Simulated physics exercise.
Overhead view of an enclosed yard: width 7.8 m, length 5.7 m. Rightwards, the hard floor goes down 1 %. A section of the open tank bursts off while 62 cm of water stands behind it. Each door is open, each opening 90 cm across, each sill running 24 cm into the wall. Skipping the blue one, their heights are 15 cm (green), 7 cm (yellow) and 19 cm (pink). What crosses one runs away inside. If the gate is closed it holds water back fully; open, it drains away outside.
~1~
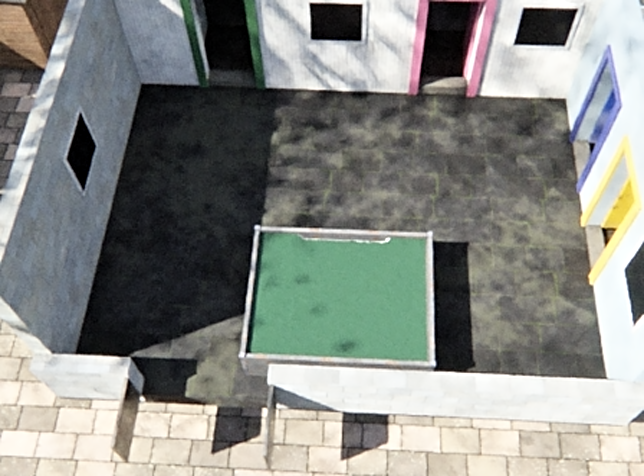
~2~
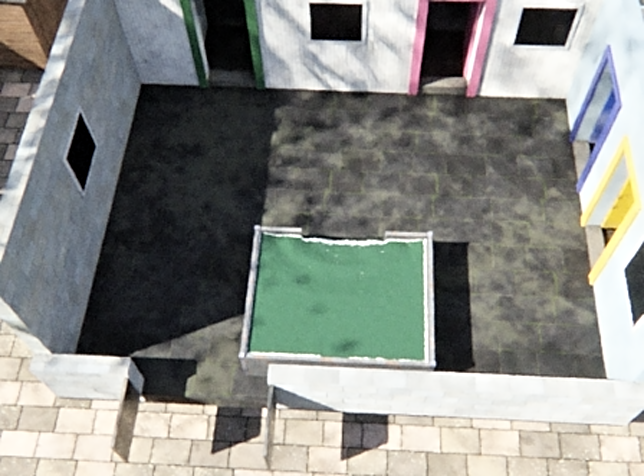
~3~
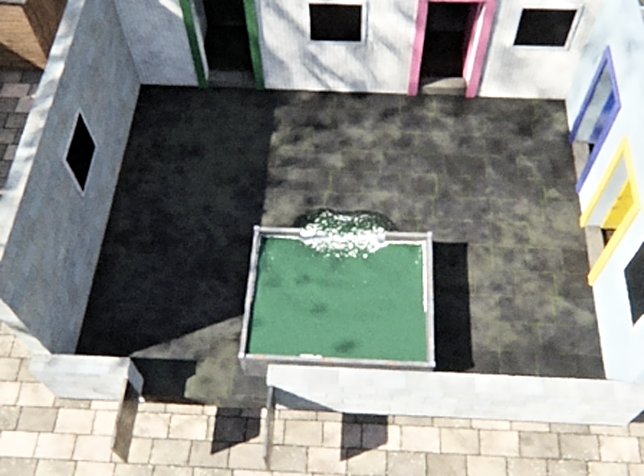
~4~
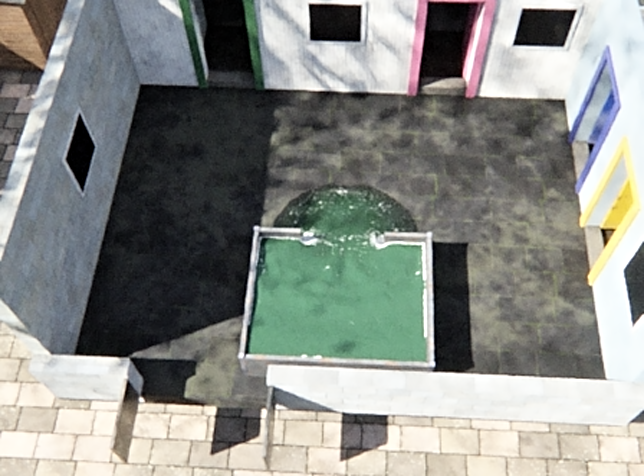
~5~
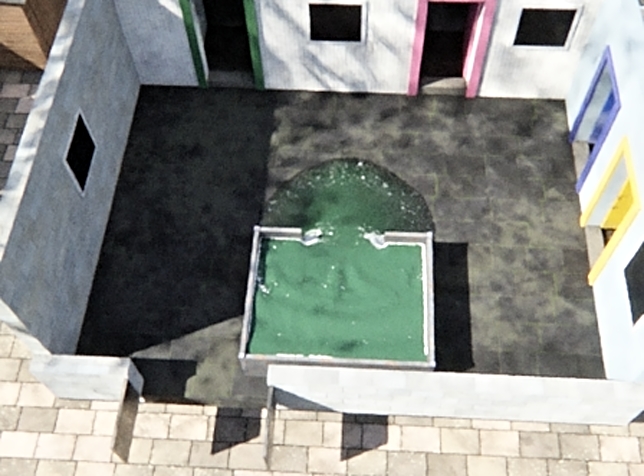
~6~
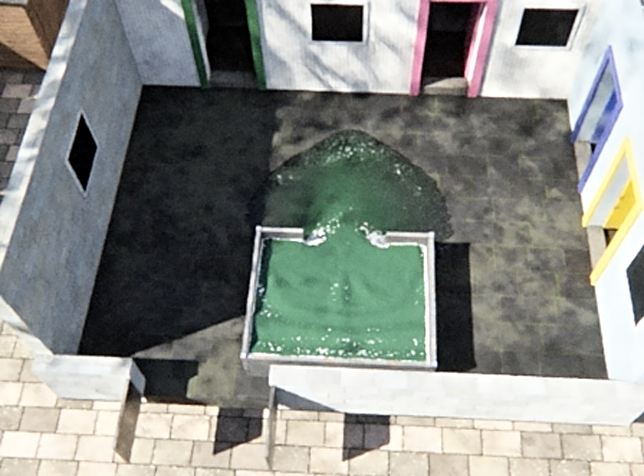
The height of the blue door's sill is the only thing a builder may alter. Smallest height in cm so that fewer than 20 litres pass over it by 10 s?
I would say 12.5 cm.
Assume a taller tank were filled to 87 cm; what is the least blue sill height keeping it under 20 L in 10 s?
About 18 cm.
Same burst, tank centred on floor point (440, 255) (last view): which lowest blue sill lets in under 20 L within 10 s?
Near 12.0 cm.
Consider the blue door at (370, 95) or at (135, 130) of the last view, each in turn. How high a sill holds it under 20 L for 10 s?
About 23 cm for the first and 11.5 cm for the second.
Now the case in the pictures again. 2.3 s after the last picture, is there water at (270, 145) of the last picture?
At that moment it's submerged.
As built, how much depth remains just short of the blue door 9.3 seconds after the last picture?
Some 11.0 cm.
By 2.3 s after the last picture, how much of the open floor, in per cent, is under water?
About 45 per cent.
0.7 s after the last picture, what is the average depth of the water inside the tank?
Average depth: Approx. 44 cm.
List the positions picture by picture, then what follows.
The first frame shows still water, 62 cm deep, in the open tank at (340, 295); the blue door at (593, 127) is dry.
In the second frame, the front is at a hidden place, 0.3 m from the gap on the far side; 0.3 m2 of floor is wet, 62 cm left at the back.
In the third frame, the front is at (324, 213), 0.8 m from the gap on the far side; 1.1 m2 of floor is wet, 62 cm left at the back.
In the fourth frame, the front is at (329, 189), 1.3 m from the gap on the far side; 2.2 m2 of floor is wet, 62 cm left at the back.
In the fifth frame, the gap is on the far side, the front 1.9 m out at (345, 161); the back of the open tank holds 61 cm.
In the sixth frame, the front is at (348, 134), 2.5 m from the gap on the far side; 5.1 m2 of floor is wet, 55 cm left at the back; the blue door at (594, 127), 4.4 m from the gap, is still 2.6 m from the nearest water.
Then, 0.7 s after the last picture water covers 30 % of the floor, deepest (36 cm) near (350, 249); it has not reached the blue door.
Then, 2.3 s after the last picture water covers 45 % of the floor, deepest (32 cm) near (556, 110); 8 cm at the blue door, 0 litres in over its 10 cm sill.
Then, 9.3 s after the last picture water covers 100 % of the floor, deepest (14 cm) near (545, 399); 11 cm at the blue door, 54 litres in over its 10 cm sill.
At the blue door as built, the water peaked near 16 cm, 5.5 s after the last picture.
With a sill of 10.5 cm, 46 litres would have come in within the 10 s; with 14 cm, 11 litres. So under 20 litres takes about 12.5 cm.
